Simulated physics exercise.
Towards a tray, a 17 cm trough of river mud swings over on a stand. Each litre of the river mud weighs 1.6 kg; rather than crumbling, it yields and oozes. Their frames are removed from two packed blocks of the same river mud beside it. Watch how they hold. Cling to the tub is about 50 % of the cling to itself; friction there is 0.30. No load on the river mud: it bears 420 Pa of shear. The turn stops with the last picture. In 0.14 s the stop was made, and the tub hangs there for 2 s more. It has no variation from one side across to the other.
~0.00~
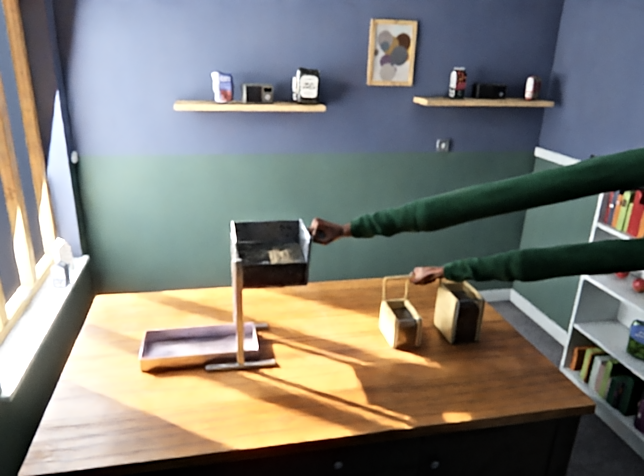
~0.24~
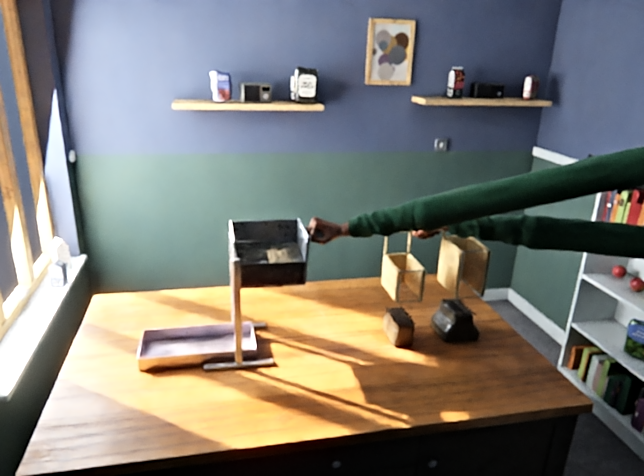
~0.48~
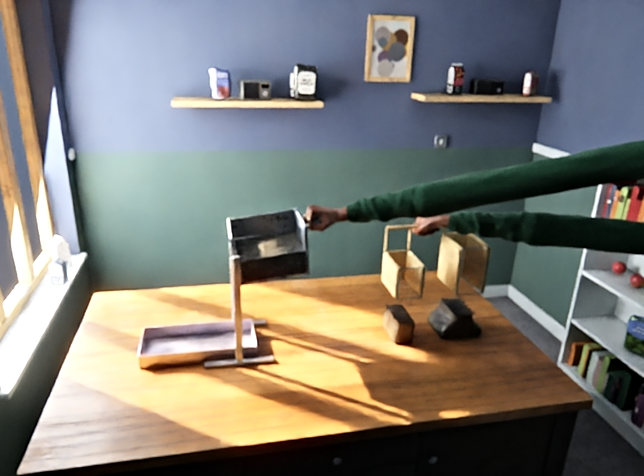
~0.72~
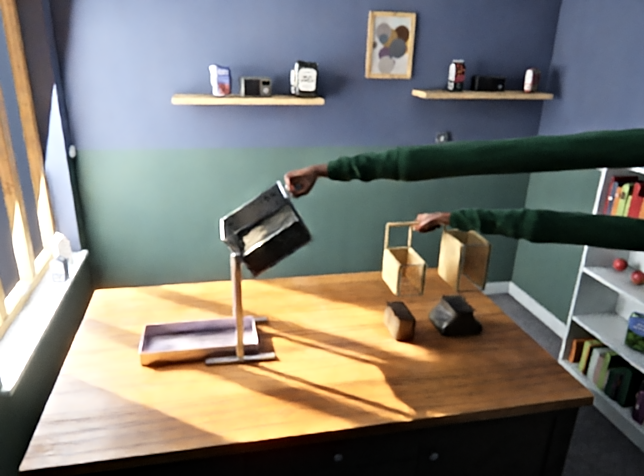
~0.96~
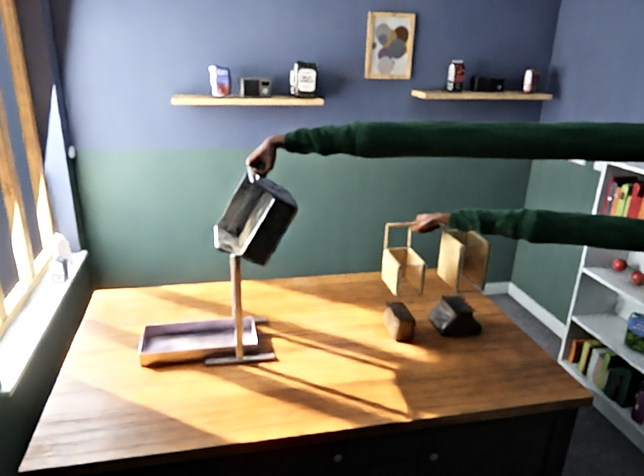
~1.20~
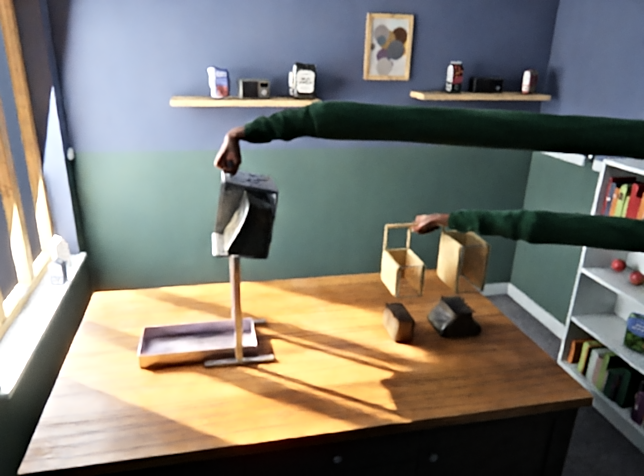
In a sunlit room, green-sleeved arms lifting moulds off two dark mud blocks and tilting a trough leftwards on its stand.
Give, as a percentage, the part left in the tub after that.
I would say roughly 98 per cent is left.
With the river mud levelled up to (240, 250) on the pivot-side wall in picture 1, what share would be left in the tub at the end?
About 45 %.
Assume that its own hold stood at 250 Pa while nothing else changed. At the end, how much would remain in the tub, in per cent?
I'd guess around 65 in a hundred.
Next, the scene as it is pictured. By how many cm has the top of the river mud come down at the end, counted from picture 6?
4 cm or so.
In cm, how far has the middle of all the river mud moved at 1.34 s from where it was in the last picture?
Shift: Roughly 3 cm.
After 1.34 s, the tub is at 80 degrees and holds 100 %.
After 1.51 s, the tub is at 80 degrees and holds 98 %.
After 1.68 s, the tub is at 80 degrees and holds 98 %.
After 1.85 s, the tub is at 80 degrees and holds 98 %.
After 3.20 s, the tub is at 80 degrees and holds 98 %.
